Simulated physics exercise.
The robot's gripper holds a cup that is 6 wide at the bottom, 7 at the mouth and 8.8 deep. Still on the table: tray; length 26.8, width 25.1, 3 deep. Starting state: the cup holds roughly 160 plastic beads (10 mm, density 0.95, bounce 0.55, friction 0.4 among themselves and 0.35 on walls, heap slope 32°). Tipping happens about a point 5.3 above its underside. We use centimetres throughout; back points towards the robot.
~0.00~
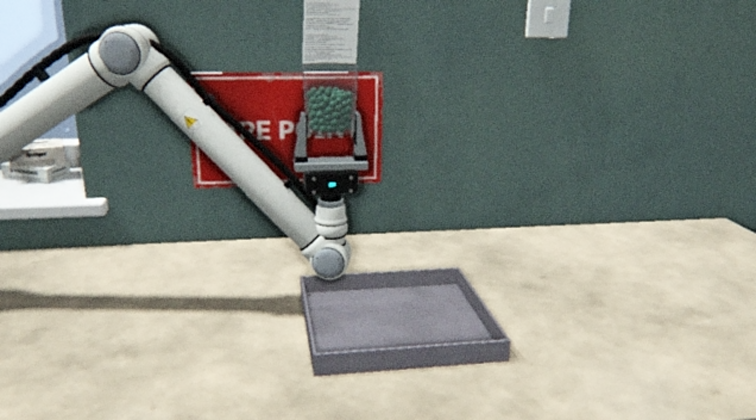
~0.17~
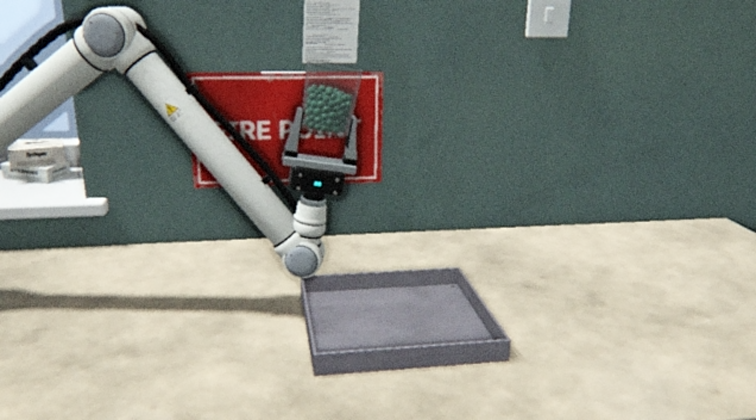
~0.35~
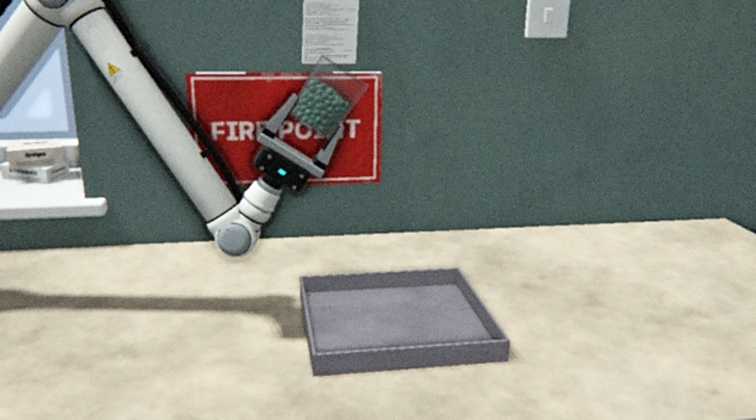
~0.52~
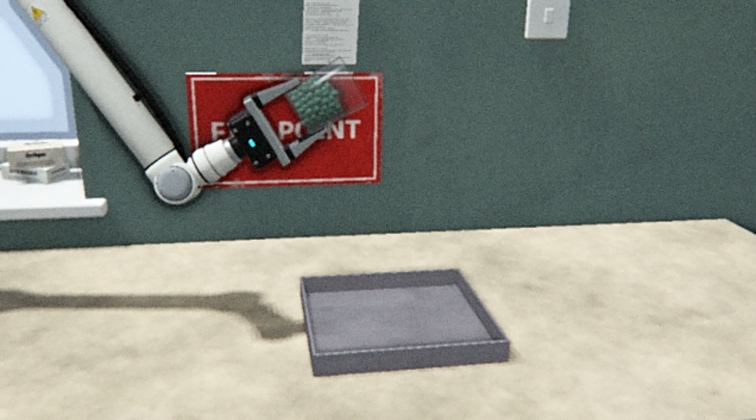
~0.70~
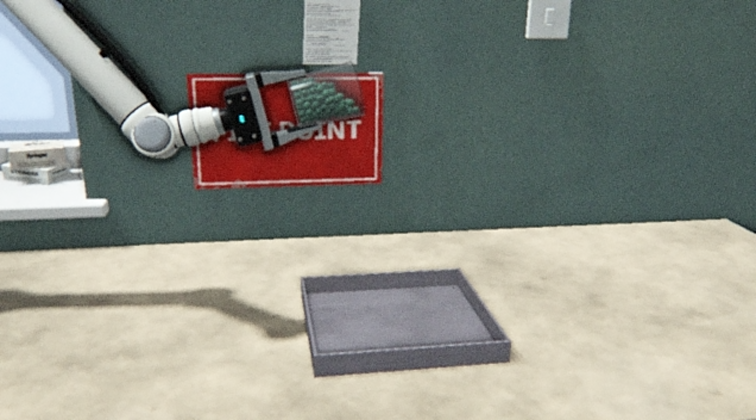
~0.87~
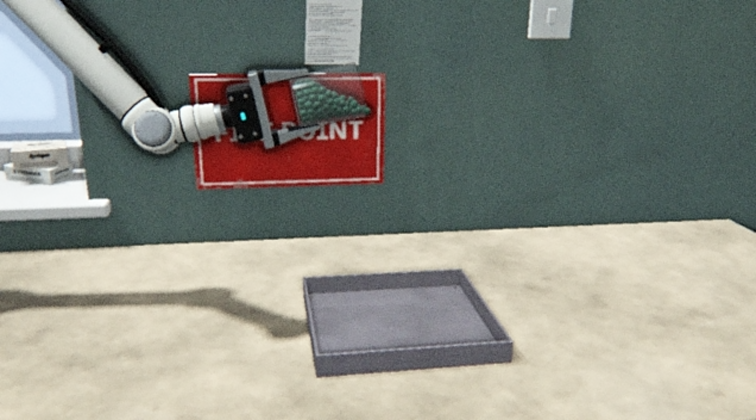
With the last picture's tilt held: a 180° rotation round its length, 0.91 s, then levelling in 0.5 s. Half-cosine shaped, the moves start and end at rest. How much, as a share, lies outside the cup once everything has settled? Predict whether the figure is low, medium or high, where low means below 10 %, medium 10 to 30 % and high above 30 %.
Medium.
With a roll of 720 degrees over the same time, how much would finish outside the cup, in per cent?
In that case you'd get close to 25 per cent.
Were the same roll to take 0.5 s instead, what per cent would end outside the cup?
Then about 10 per cent.
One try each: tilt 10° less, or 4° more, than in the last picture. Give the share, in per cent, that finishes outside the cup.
About 0 and 25 per cent.
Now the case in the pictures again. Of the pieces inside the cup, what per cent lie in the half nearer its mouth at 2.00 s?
I'd put it at some 30 per cent.
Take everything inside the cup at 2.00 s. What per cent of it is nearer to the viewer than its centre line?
Something like 40 per cent, give or take.
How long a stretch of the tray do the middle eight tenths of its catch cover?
14 cm or thereabouts.
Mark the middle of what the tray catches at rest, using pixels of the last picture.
The middle lies at roughly (408, 322).
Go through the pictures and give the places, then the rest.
In the first frame, cup middle at (330, 100), upright; upper third of the load around (331, 98), from x 310 to 350, top at y 90; 163 in the cup.
In the second frame, cup middle at (330, 100), tipped 10°; upper third of the load around (329, 98), from x 305 to 350, top at y 90.
In the third frame, cup middle at (326, 99), tipped 34°; upper third of the load around (321, 97), from x 295 to 345, top at y 85.
In the fourth frame, cup middle at (324, 98), tipped 60°; upper third of the load around (315, 92), from x 290 to 340, top at y 80.
In the fifth frame, cup middle at (325, 96), tipped 77°; upper third of the load around (311, 91), from x 295 to 355, top at y 80.
In the sixth frame, cup middle at (327, 96), tipped 79°; upper third of the load around (311, 93), from x 295 to 365, top at y 80; 163 in the cup.
After 1.43 s, tipped 79°, highest piece 37 above the table; 155 in the cup, 2 in the tray, 6 in flight or on a rim.
After 2.00 s, tipped 47°, highest piece 37 above the table; 139 in the cup, 20 in the tray, 4 in flight or on a rim.
After 2.48 s, upright, highest piece 38 above the table; 139 in the cup, 23 in the tray, 1 on the table or floor.
After 3.18 s, upright, highest piece 38 above the table; 139 in the cup, 23 in the tray, 1 on the table or floor.
At rest, 139 in the cup, 23 in the tray, 1 on the table or floor. That is 15 % outside the cup.
